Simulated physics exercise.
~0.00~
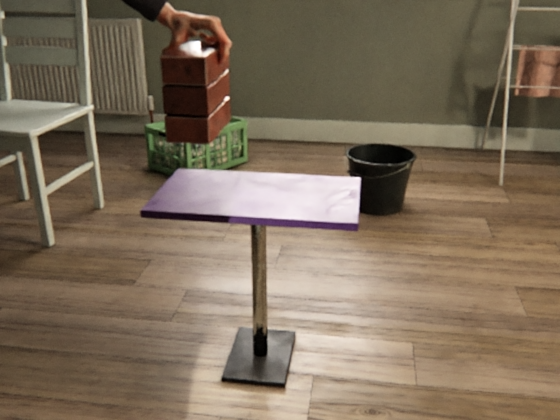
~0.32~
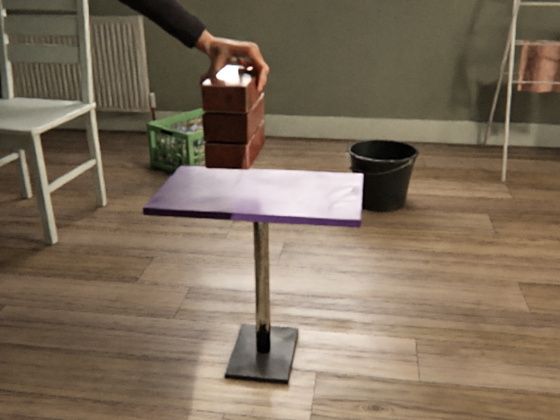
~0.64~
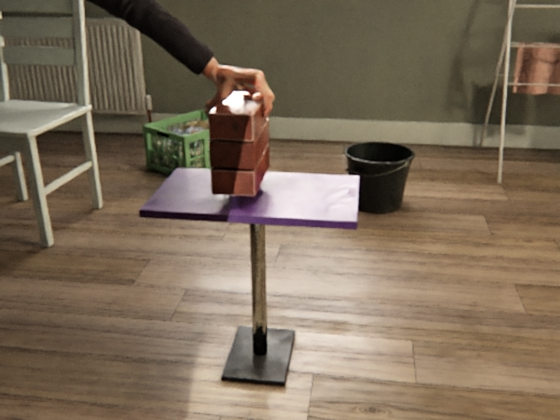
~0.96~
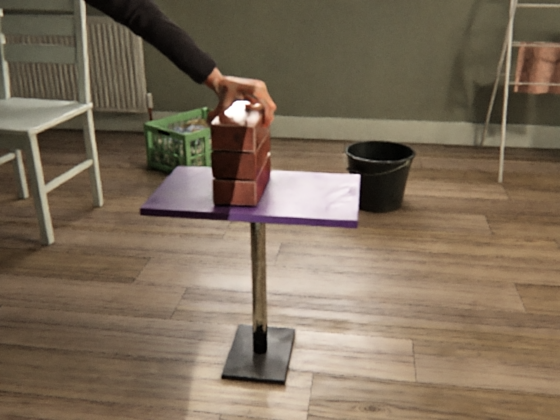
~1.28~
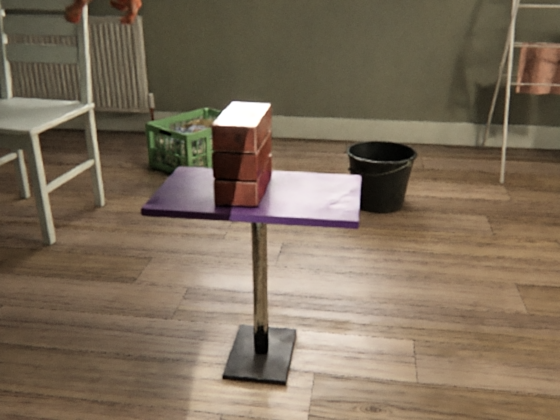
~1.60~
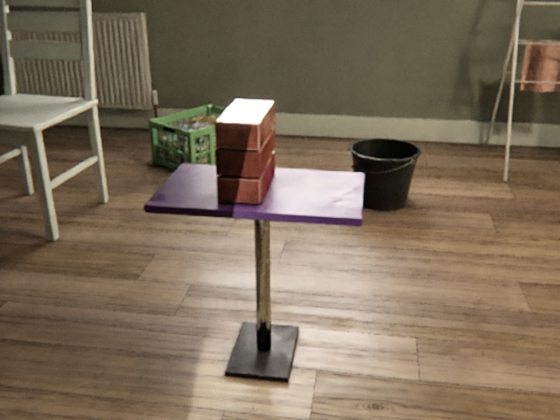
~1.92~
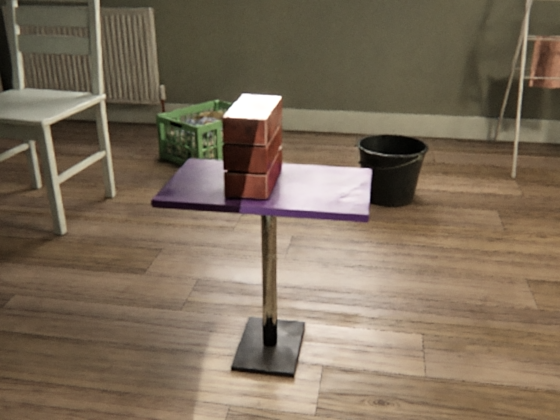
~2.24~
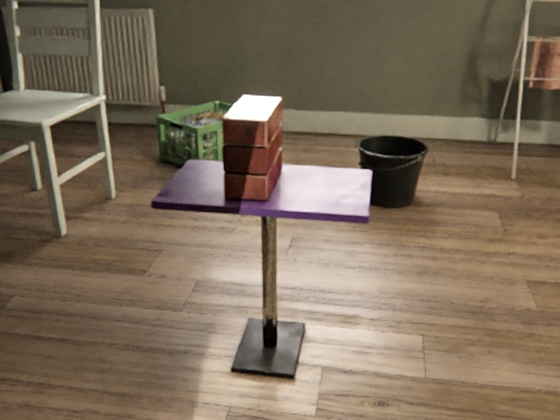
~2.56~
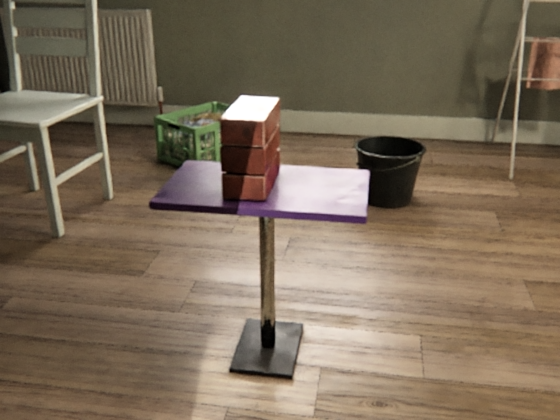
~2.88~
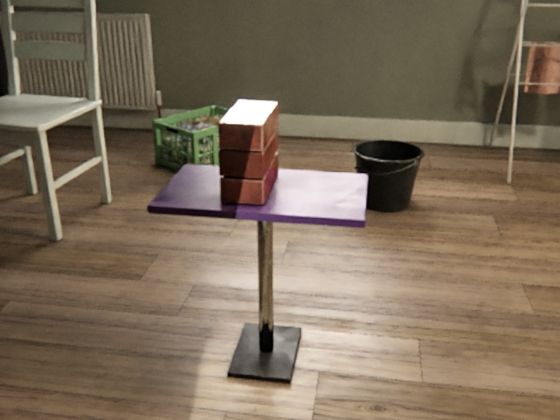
A stack of three bricks is lowered by hand onto a purple stand, which stays upright.
